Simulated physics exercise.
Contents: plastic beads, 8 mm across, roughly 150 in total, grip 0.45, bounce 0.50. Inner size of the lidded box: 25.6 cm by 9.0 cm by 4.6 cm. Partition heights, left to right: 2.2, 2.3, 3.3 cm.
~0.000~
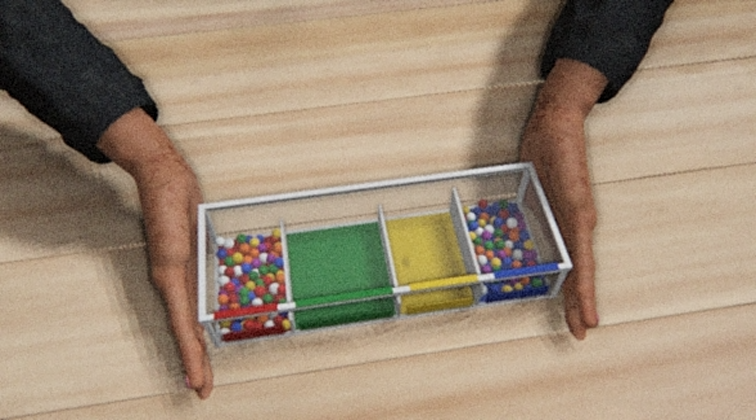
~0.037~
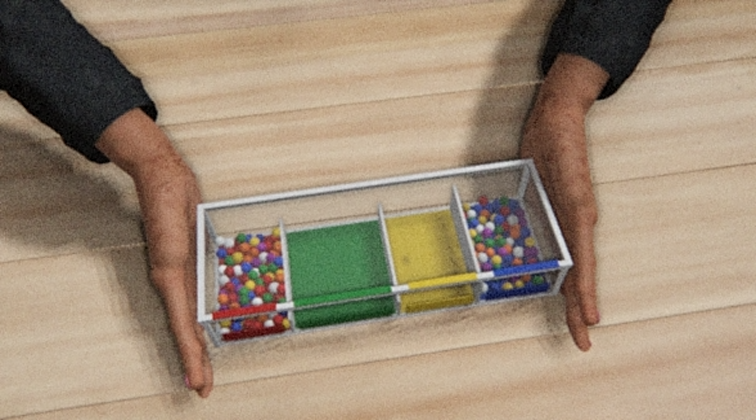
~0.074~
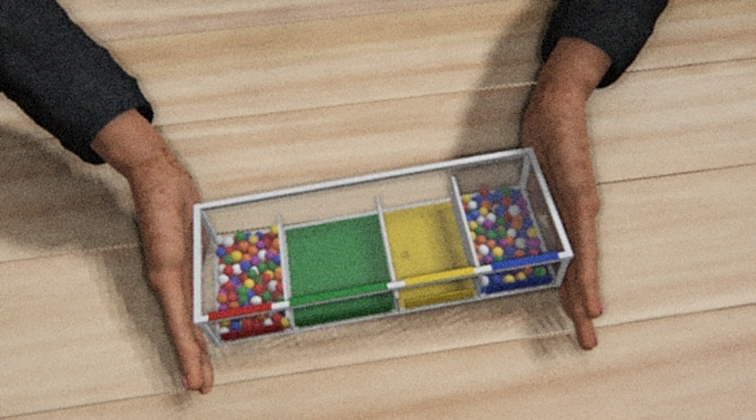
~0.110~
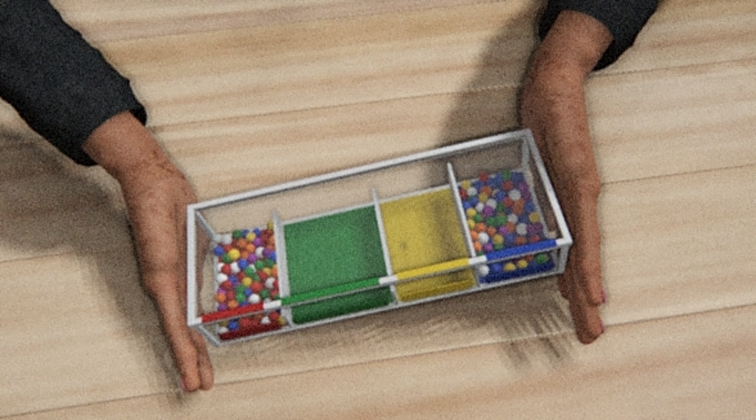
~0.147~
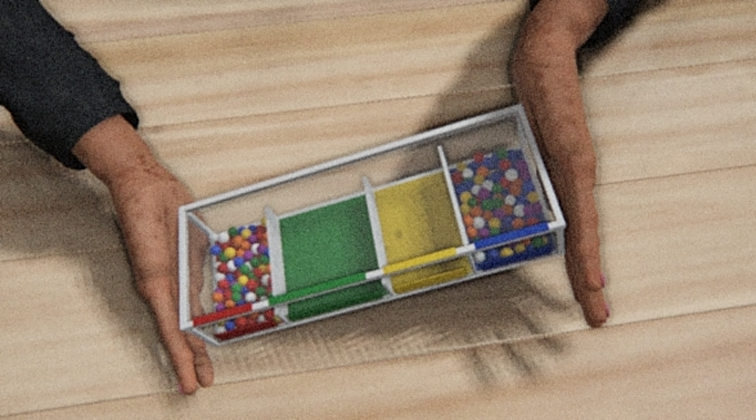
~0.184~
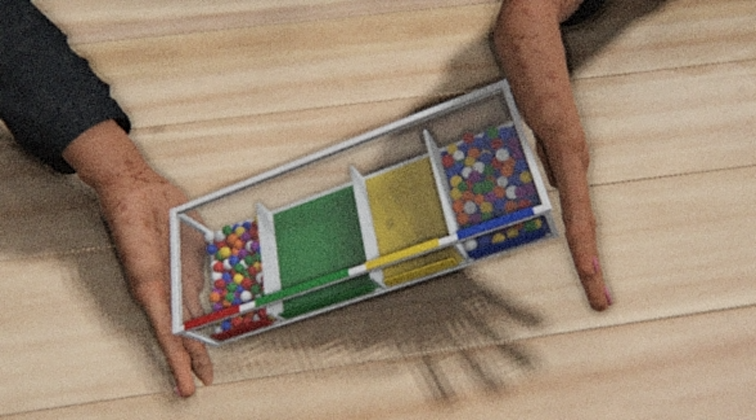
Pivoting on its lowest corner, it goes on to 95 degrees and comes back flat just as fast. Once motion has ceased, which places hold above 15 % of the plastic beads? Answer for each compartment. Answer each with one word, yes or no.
Red: Yes. Blue: Yes. Green: No. Yellow: No.
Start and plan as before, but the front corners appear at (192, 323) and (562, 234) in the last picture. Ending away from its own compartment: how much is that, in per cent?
Near 20 %.
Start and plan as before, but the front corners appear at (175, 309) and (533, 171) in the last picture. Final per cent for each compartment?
You'd see red at 60 percent, blue at 25, green at 5 and yellow at 10 percent.
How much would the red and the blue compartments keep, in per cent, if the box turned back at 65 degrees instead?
You'd get red at 55 % and blue at 35 %.
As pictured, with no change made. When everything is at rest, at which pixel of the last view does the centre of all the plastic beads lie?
Centre at rest: Approx. (266, 299) px.
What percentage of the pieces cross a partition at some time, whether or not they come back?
Estimate: Around 20 %.
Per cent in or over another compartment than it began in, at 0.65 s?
About 10 %.
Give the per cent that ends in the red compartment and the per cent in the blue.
The red one gets 65 per cent and the blue one 25 per cent.
After 0.65 s, tilt 94 degrees; red 55 %, blue 35 %, yellow 10 %.
After 0.97 s, tilt 38 degrees; red 65 %, blue 25 %, green 5 %, yellow 5 %.
Then, at 1.38 s, tilt 0 degrees; red 65 %, blue 25 %, green 5 %, yellow 5 %.
At rest (1.9 s), red 65 %, blue 25 %, green 5 %, yellow 5 %.
